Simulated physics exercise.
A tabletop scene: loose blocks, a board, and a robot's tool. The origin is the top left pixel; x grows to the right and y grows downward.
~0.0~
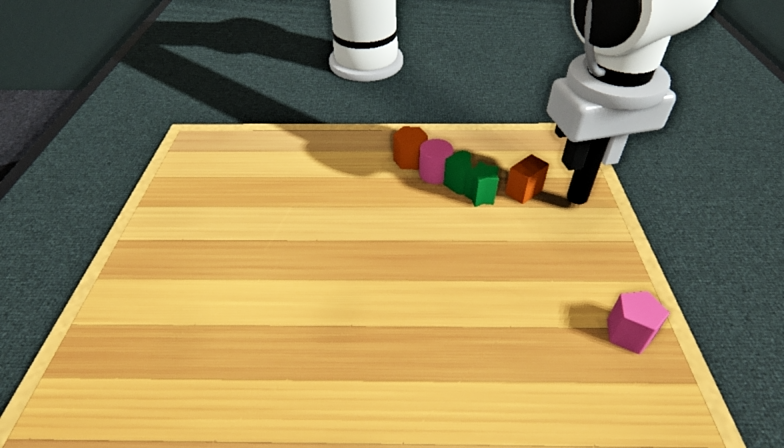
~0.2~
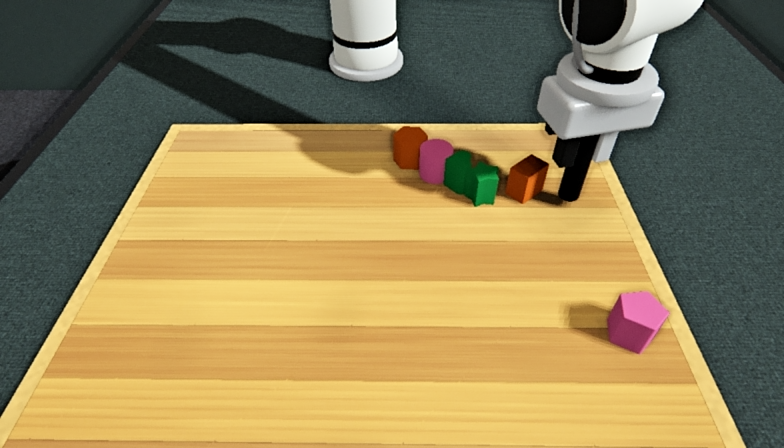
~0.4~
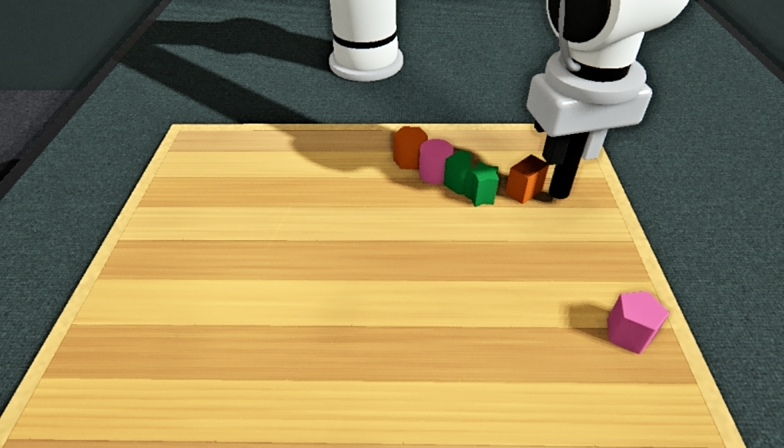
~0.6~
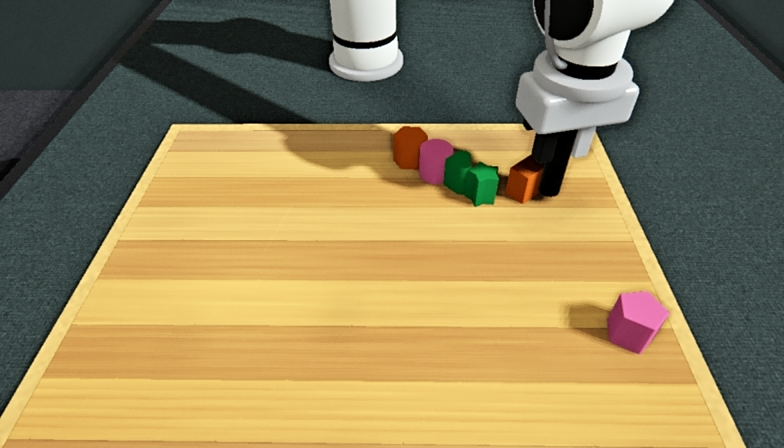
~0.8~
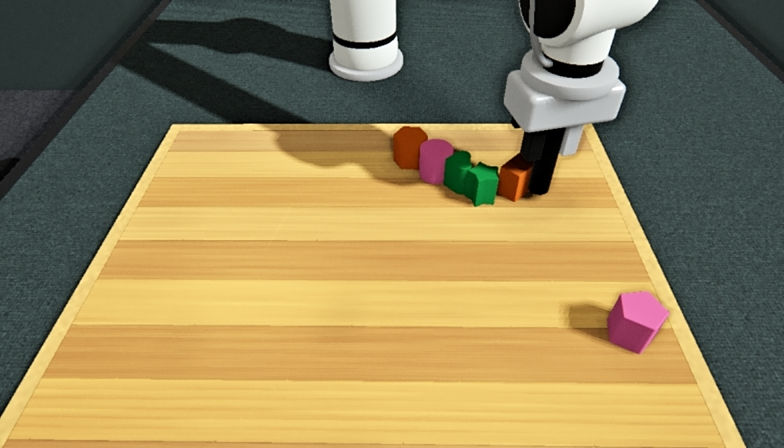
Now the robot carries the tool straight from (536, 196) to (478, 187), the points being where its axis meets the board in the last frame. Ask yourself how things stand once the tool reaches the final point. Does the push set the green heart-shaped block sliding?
Short answer: Yes.
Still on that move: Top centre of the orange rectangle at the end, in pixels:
My prediction: (484, 148).
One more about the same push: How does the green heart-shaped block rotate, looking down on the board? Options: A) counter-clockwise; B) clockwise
I'll go with B - clockwise.
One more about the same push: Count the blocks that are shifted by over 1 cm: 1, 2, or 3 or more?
My best guess is that three blocks or more move over 1 cm.
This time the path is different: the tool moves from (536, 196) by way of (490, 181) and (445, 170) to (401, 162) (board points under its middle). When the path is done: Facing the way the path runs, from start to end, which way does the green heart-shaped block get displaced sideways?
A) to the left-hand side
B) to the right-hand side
The answer is A.
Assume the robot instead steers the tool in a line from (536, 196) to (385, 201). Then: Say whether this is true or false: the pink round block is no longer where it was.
True - the claim holds.
What follows on the original path. Halfway along, tool at (507, 184); green star block at (480, 172), turned 25° anticlockwise; orange rectangle at (496, 154).
At the end, tool at (480, 179); pink round block unmoved; green heart-shaped block at (452, 164), turned 50° clockwise; green star block at (474, 173), turned 70° anticlockwise; orange rectangle at (484, 148), turned 45° clockwise.
